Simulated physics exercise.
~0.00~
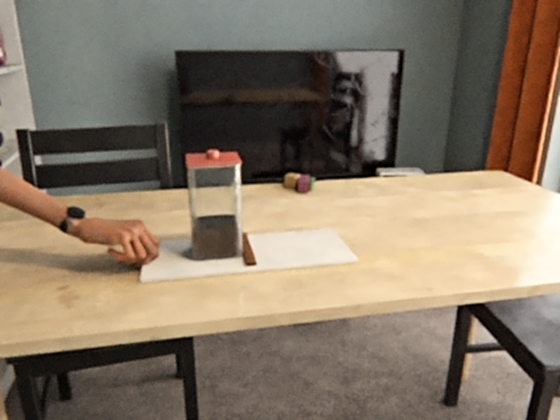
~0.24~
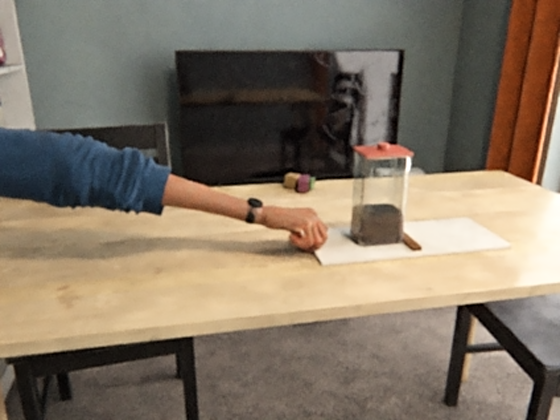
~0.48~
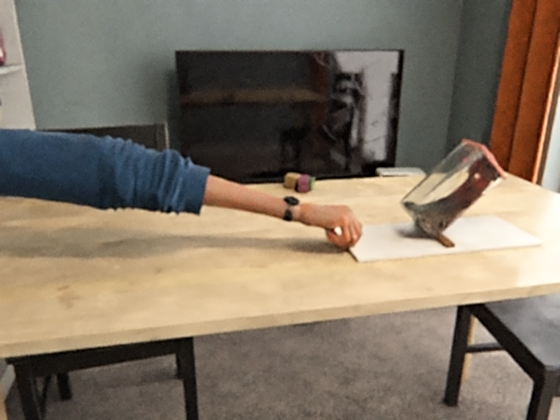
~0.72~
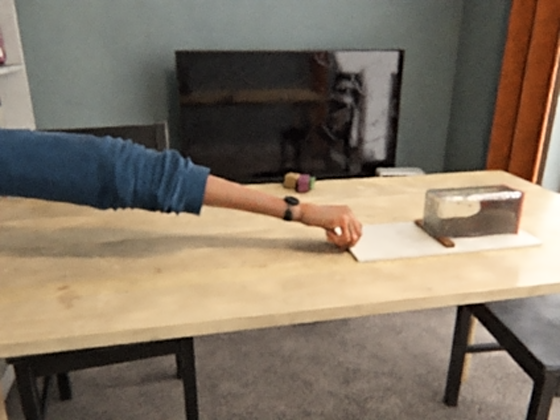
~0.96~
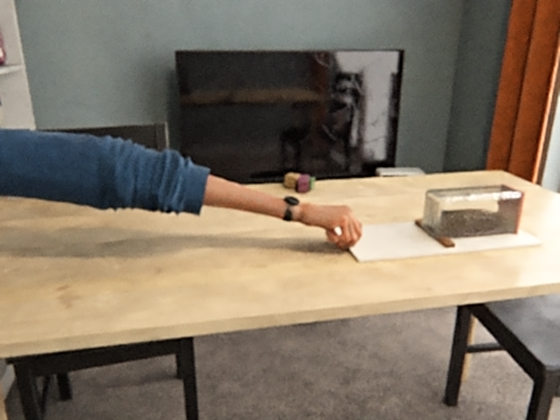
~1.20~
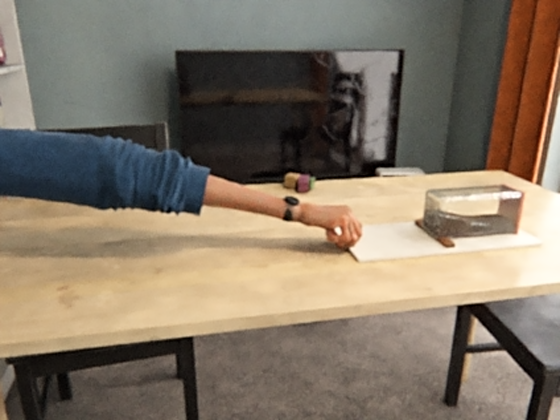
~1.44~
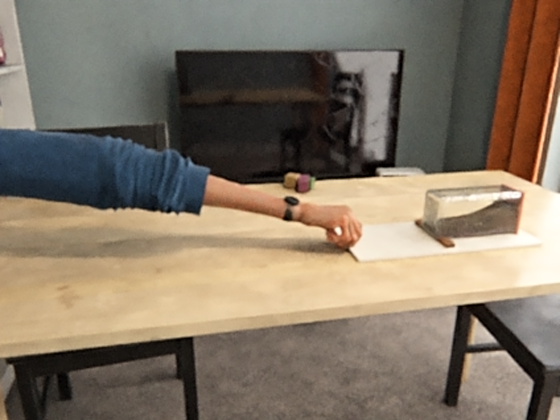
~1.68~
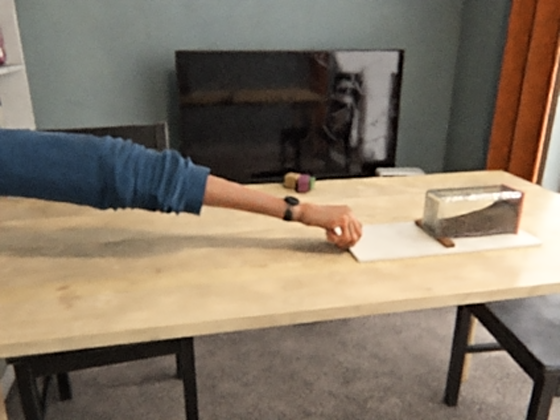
In the video, a hand slides a white board carrying a clear, red-capped container, partly filled with dark contents, rightward across a wooden table. The board stops, and the container tips over the low brown strip to the right, ending on its side as the contents slosh and the hand stays at the board's edge.
